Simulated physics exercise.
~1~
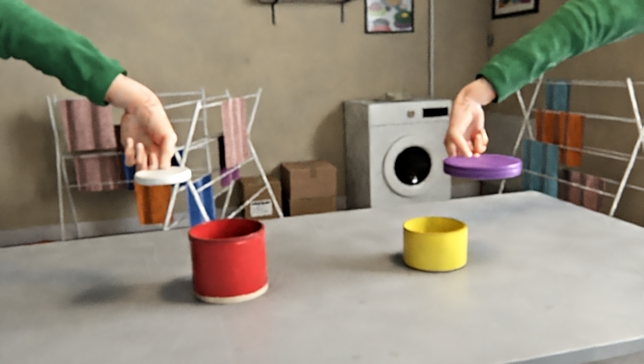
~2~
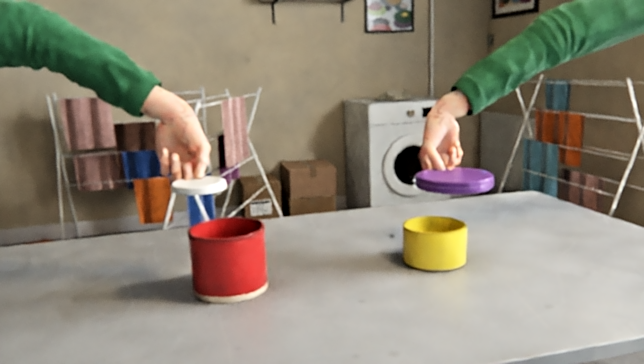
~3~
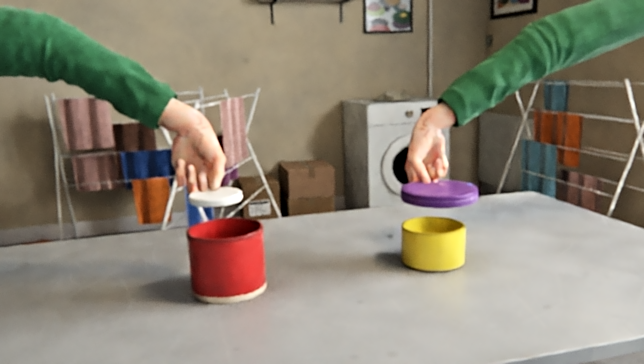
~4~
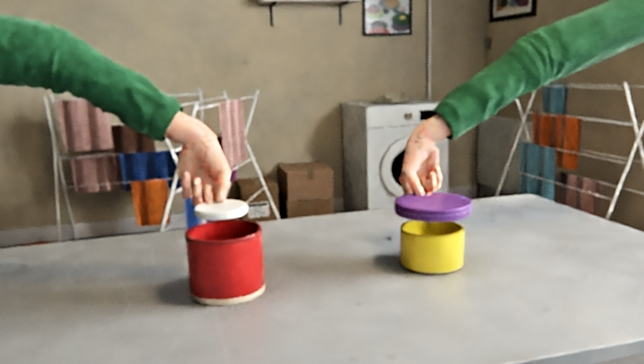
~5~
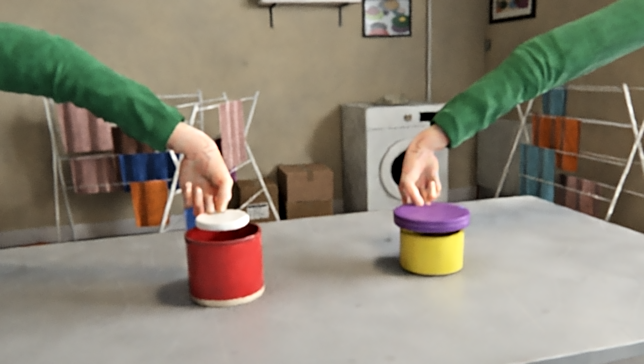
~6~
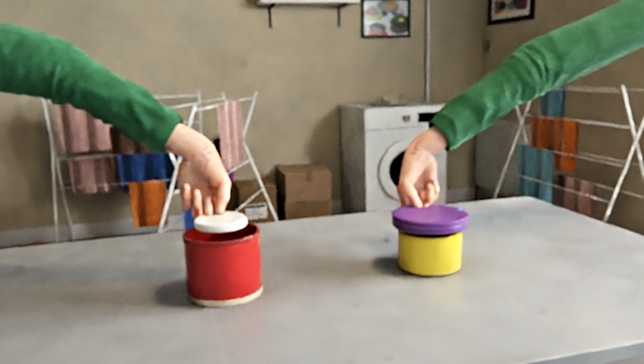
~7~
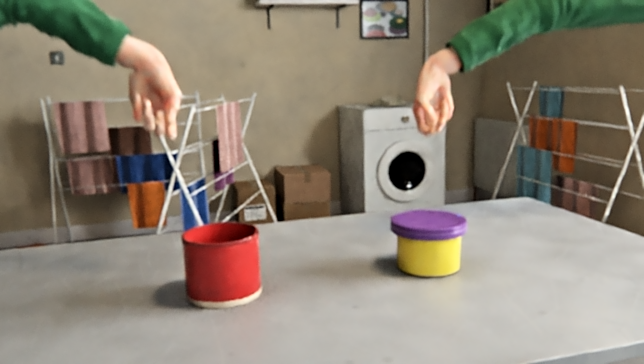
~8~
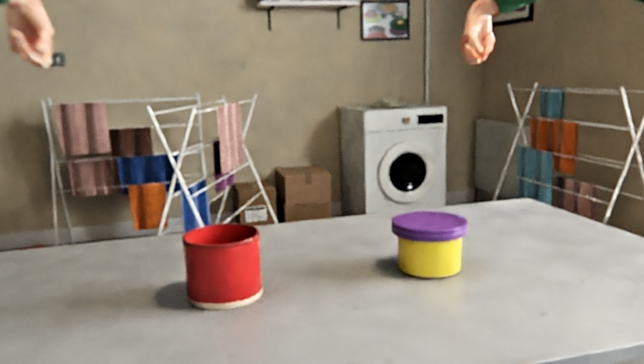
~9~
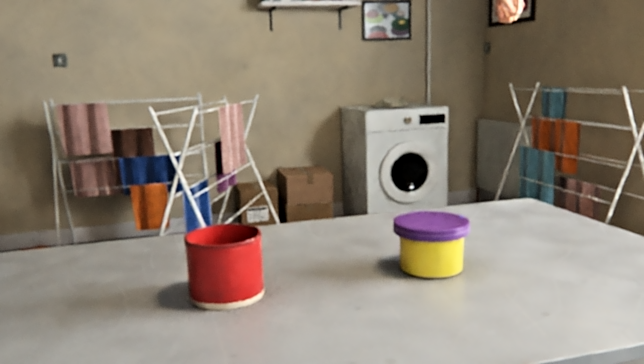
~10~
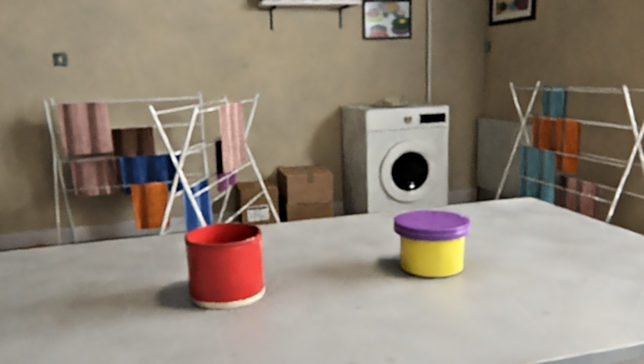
The video shows two hands lowering a white lid onto a red container and a purple lid onto a yellow one, then letting go and withdrawing. The white lid drops inside the red container out of sight, while the purple lid rests on the yellow container's rim.
